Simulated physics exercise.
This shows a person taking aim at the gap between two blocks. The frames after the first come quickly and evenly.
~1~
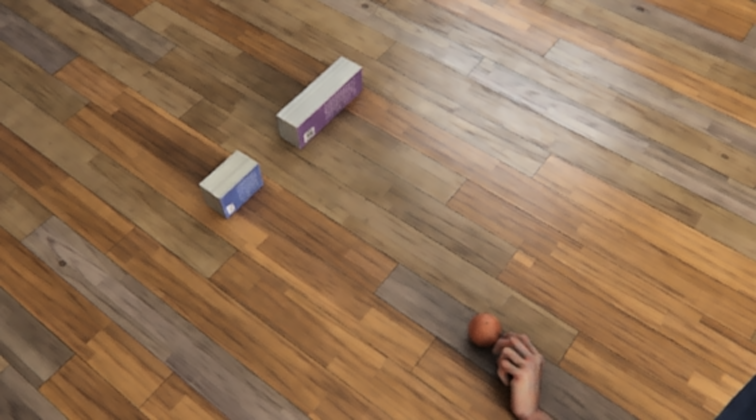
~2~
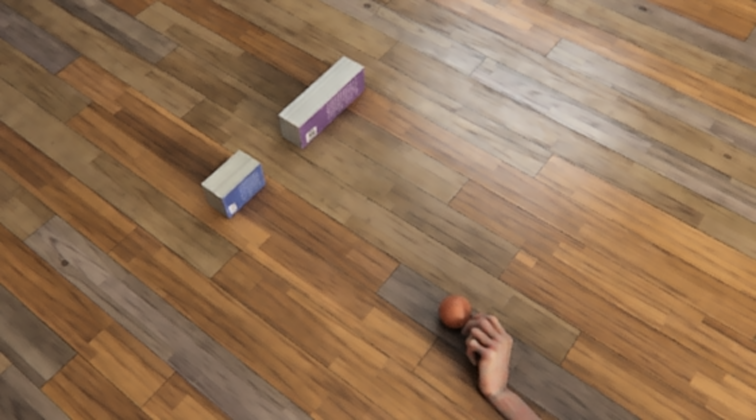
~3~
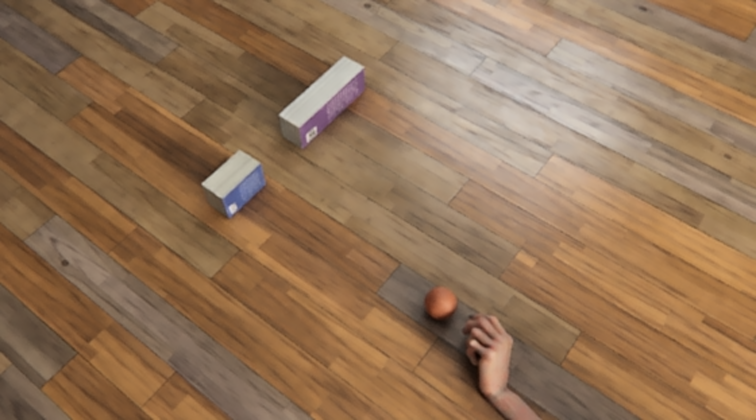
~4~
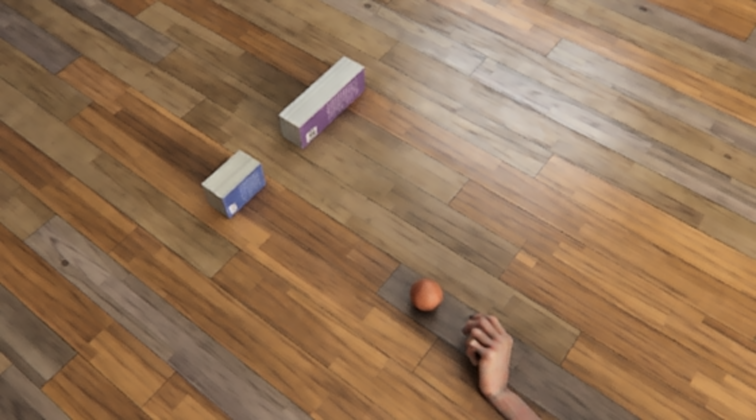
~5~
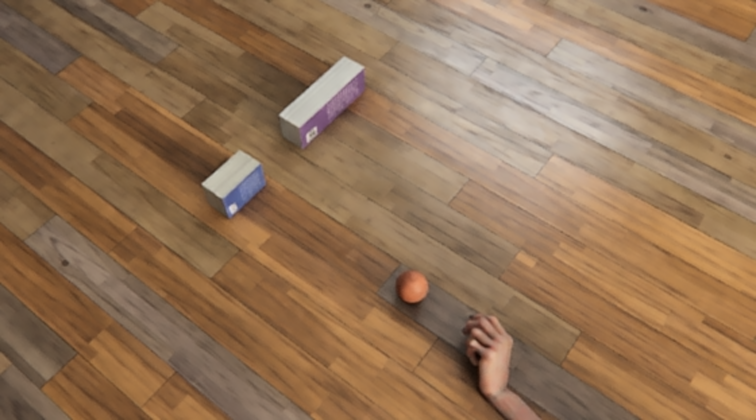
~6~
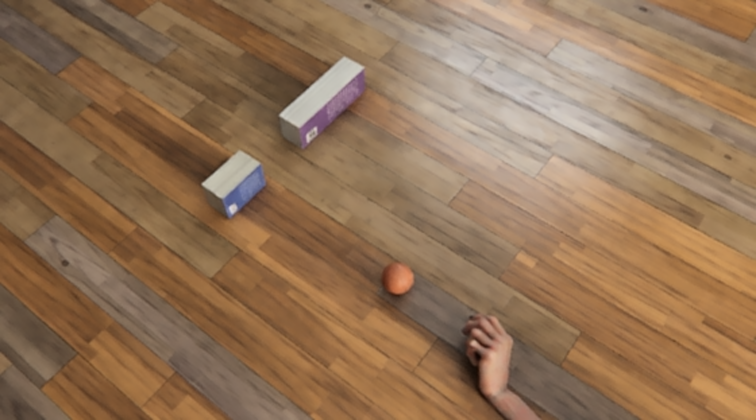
An orange ball-like fruit, under a person's hand at the lower right of a wooden floor, is pushed up and to the left, then leaves the fingers. It rolls steadily farther up-left across the planks while the hand stays behind, and the blue and purple blocks remain still at upper left.
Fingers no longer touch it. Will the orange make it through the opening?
No.
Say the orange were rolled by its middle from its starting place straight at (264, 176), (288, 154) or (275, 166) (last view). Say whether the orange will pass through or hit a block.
Going through the aims, it knocks into a block; makes it past; makes it past.
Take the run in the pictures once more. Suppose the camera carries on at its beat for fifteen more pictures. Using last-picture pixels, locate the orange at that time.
I'd guess it ends up about (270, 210) in the last view.
Then, 0.28 s past the last view, orange heading on near (306, 225).
Then, 0.76 s past the last view, orange coming back near (274, 215).
Then, 1.24 s past the last view, orange coming back near (292, 237).
Finally, the orange bounces off.
